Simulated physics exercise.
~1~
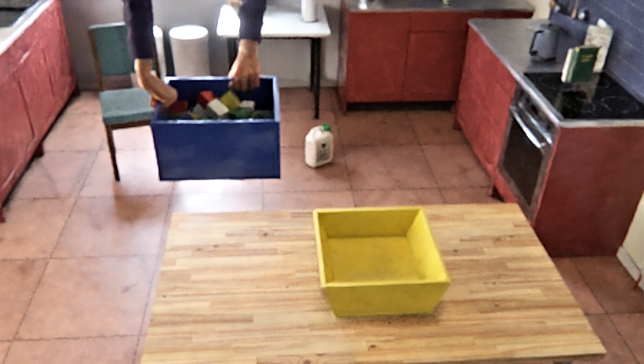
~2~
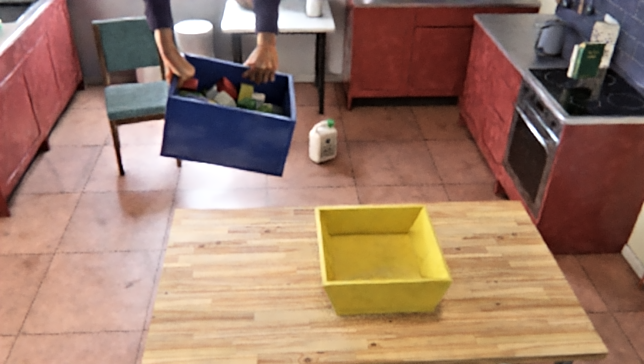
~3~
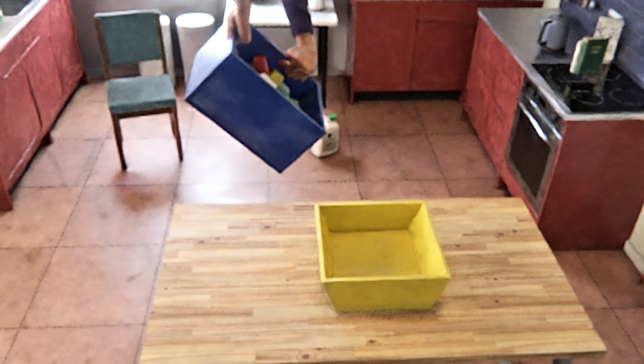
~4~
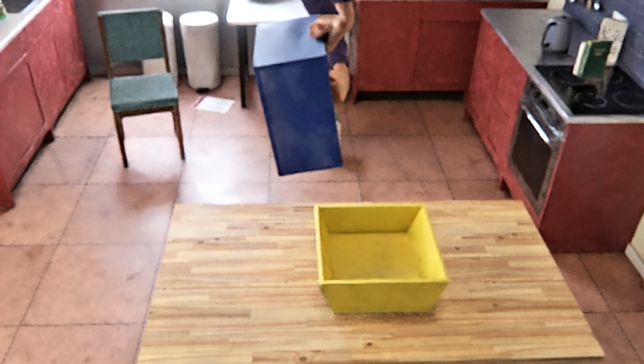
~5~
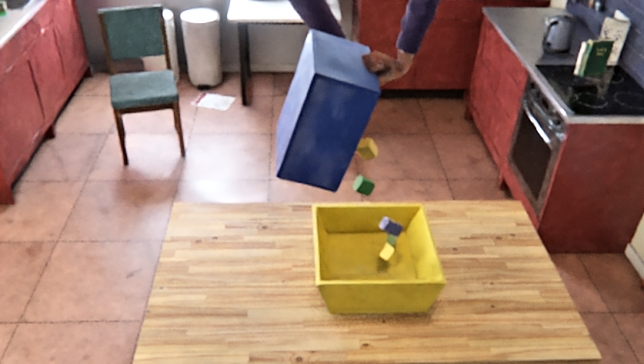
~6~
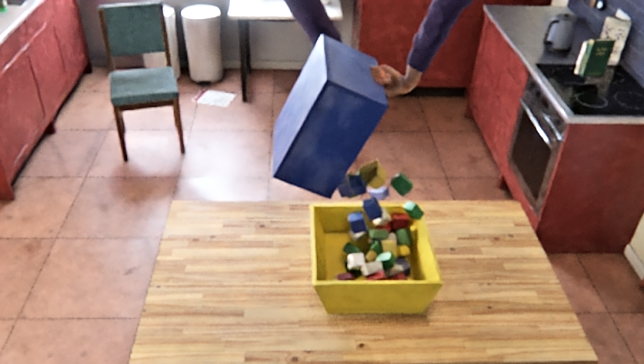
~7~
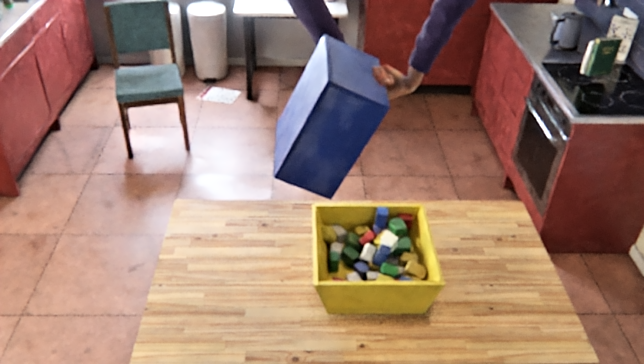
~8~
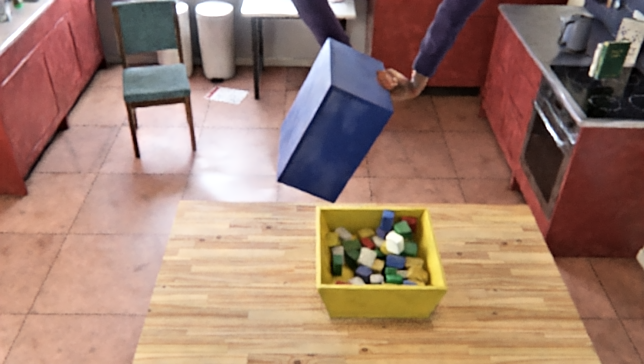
A person, seen only by the arms, holds a blue tote of colourful toy bricks above the far edge of a wooden table, viewed from above in a kitchen with red cabinets and a tiled floor. A yellow tray sits empty on the table, with a green chair behind to the left. The hands tip the tote to the right until it hangs steeply upside down. A few bricks drop out first, then a thick tumble of them pours into the tray. The bricks settle in a mixed heap inside it, while the hands still hold the upended tote above.
